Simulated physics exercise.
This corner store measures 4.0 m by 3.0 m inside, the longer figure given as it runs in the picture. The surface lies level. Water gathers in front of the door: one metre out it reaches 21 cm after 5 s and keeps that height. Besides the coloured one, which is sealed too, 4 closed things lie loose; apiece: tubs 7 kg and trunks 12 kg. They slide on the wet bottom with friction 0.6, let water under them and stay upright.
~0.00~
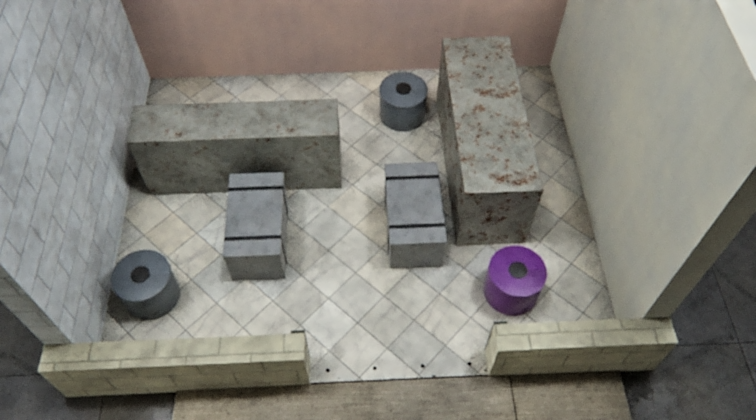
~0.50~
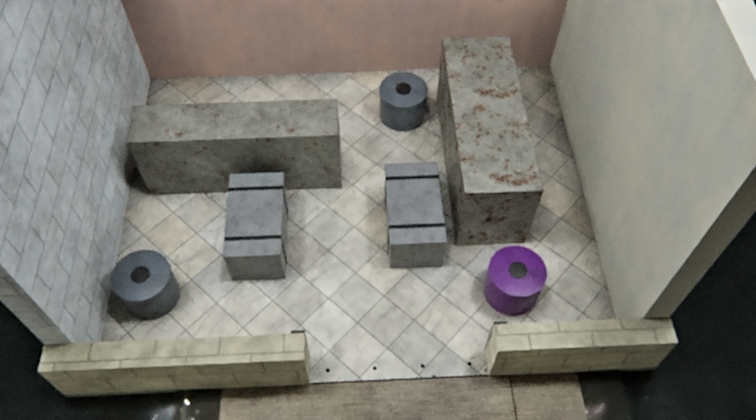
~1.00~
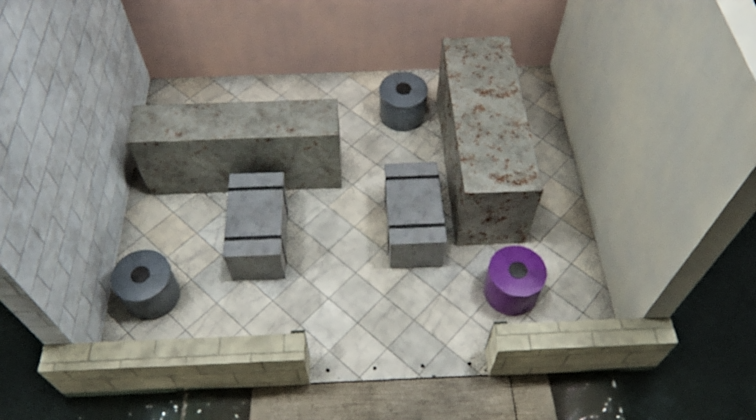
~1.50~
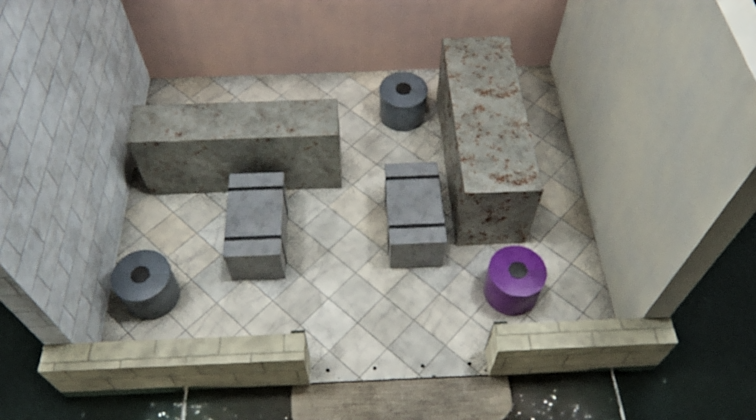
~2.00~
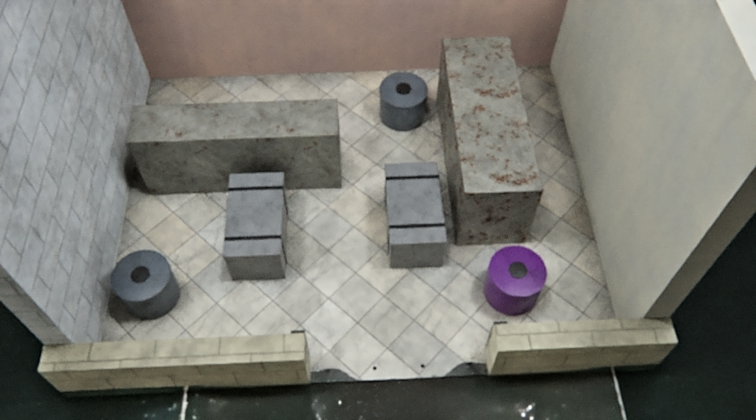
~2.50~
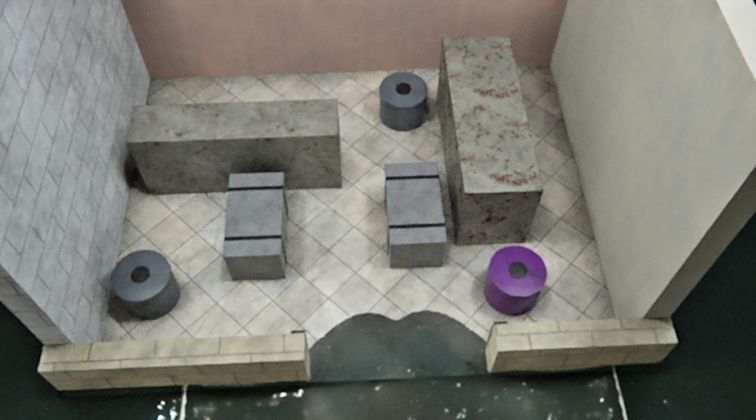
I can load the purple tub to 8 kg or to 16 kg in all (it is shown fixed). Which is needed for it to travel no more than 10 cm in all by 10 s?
For it, only the larger load is enough.
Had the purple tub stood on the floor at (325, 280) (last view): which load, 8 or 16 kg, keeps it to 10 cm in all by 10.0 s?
Neither is enough.
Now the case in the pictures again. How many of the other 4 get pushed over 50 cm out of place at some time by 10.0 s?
4 of them.
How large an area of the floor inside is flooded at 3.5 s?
Some 1.5 m2.
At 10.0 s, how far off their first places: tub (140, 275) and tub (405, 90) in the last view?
In turn: 140 cm, 250 cm.
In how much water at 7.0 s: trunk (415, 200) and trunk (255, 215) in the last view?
About 8 and 5 cm.
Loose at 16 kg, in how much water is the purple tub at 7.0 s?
About 6 cm.
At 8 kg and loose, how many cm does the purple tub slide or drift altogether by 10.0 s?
About 50 cm.
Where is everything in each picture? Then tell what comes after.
The purple tub at (518, 270) rests on the ground; water covers 0.0 m2; 0 of 5 have shifted, in the first frame.
The purple tub at (518, 270), on the bottom; 0.0 m2 under water; 0 of 5 have shifted, in the second frame.
The purple tub at (518, 270), on the bottom; water covers 0.0 m2; 0 of 5 have shifted, in the third frame.
The purple tub at (518, 270) rests on the ground; water covers 0.0 m2; 0 of 5 have shifted, in the fourth frame.
The purple tub at (518, 270) rests on the ground; water covers 0.0 m2; 0 of 5 have shifted, in the fifth frame.
The purple tub at (518, 270), on the bottom; 0.3 m2 under water; 0 of 5 have shifted, in the sixth frame.
After 3.5 s the purple tub would be 0 cm from its start with 8 kg and 0 cm from its start with 16 kg; 0 cm of water round it then.
After 4.5 s the purple tub would be 0 cm from its start with 8 kg and 0 cm from its start with 16 kg; 3 cm of water round it then.
After 7.0 s the purple tub would be 23 cm from its start with 8 kg and 0 cm from its start with 16 kg; 6 cm of water round it then.
After 10.0 s the purple tub would be 17 cm from its start with 8 kg and 1 cm from its start with 16 kg; 10 cm of water round it then.
